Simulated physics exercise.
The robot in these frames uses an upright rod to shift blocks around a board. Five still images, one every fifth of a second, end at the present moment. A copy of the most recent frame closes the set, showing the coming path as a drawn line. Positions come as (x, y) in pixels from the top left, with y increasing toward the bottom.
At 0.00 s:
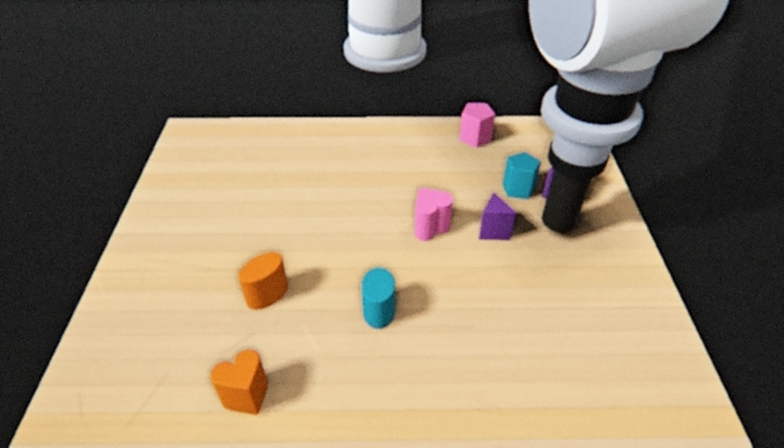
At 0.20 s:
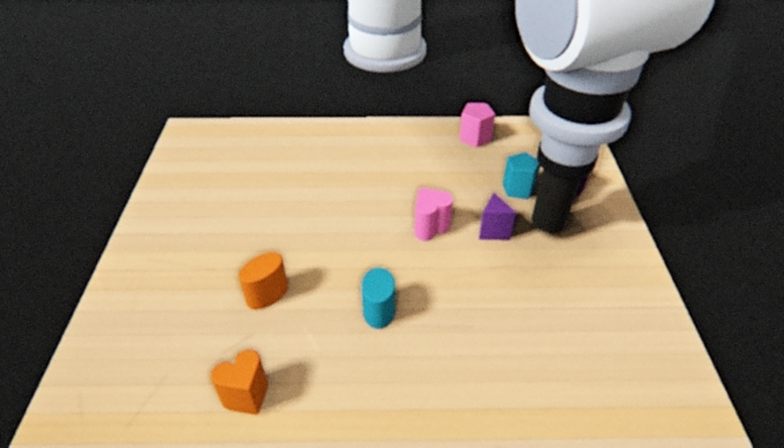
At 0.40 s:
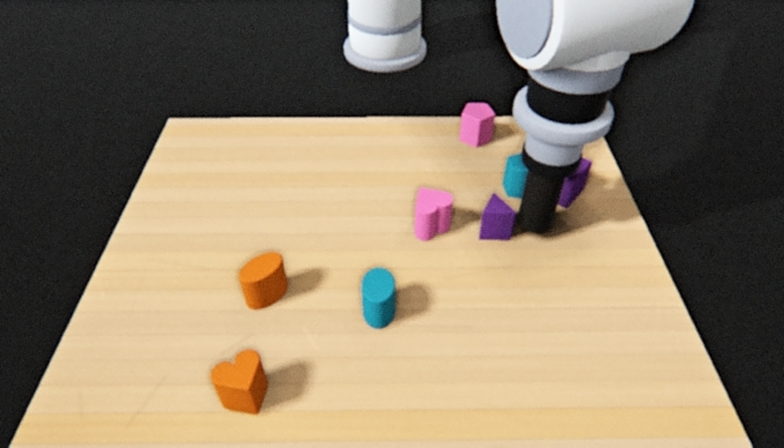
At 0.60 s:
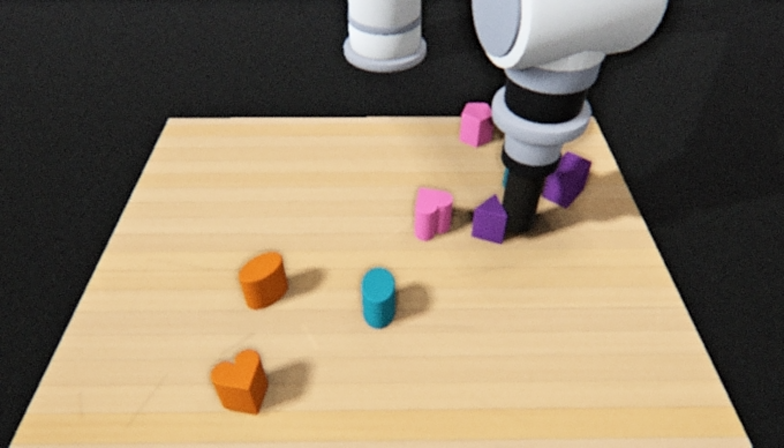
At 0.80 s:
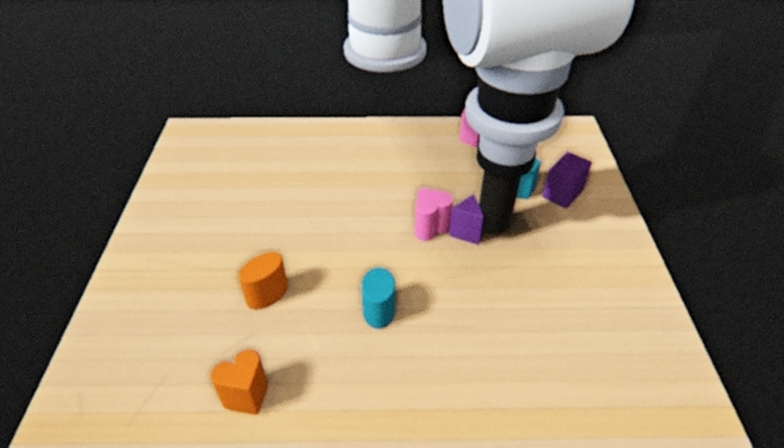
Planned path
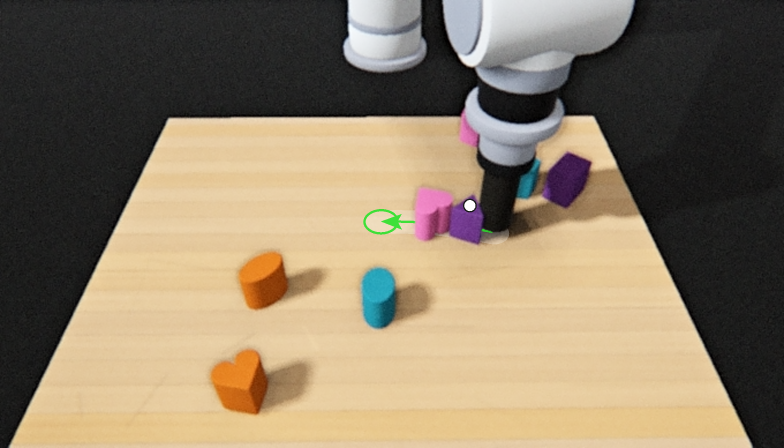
A white and grey robot arm with a black upright rod reaches over a pale wooden board on a black background, seen from above one edge. Pink, turquoise and purple blocks cluster toward the far right, while a turquoise cylinder sits near the middle and two orange blocks lie at left. The rod slides steadily left, nudging the purple triangle toward the pink heart, while the camera stays still.
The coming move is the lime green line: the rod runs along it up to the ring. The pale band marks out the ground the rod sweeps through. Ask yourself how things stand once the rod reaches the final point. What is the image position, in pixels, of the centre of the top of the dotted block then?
Expect it around (430, 216).
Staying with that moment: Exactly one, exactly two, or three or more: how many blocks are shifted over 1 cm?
My best guess is that a pair of blocks move over 1 cm.
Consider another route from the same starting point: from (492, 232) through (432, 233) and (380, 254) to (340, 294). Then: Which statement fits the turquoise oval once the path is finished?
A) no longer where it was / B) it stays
B (it stays)
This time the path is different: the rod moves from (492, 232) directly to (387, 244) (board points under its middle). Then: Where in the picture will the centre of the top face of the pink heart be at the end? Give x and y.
I'd guess (406, 191).
Path on the board, from (492, 232) by way of (436, 223) to (381, 222); the dot is on the purple triangle.
What follows on the original path. One third of the way, rod at (455, 214); pink heart at (412, 198), turned 25° clockwise; purple triangle at (439, 211), turned 25° anticlockwise.
Two thirds of the way, rod at (418, 211); pink heart at (387, 200), turned 55° clockwise; purple triangle at (430, 216), turned 60° anticlockwise.
At the end, rod at (381, 210); pink heart at (350, 202), turned 45° clockwise; purple triangle at (430, 216), turned 65° anticlockwise; turquoise five-sided block in place.
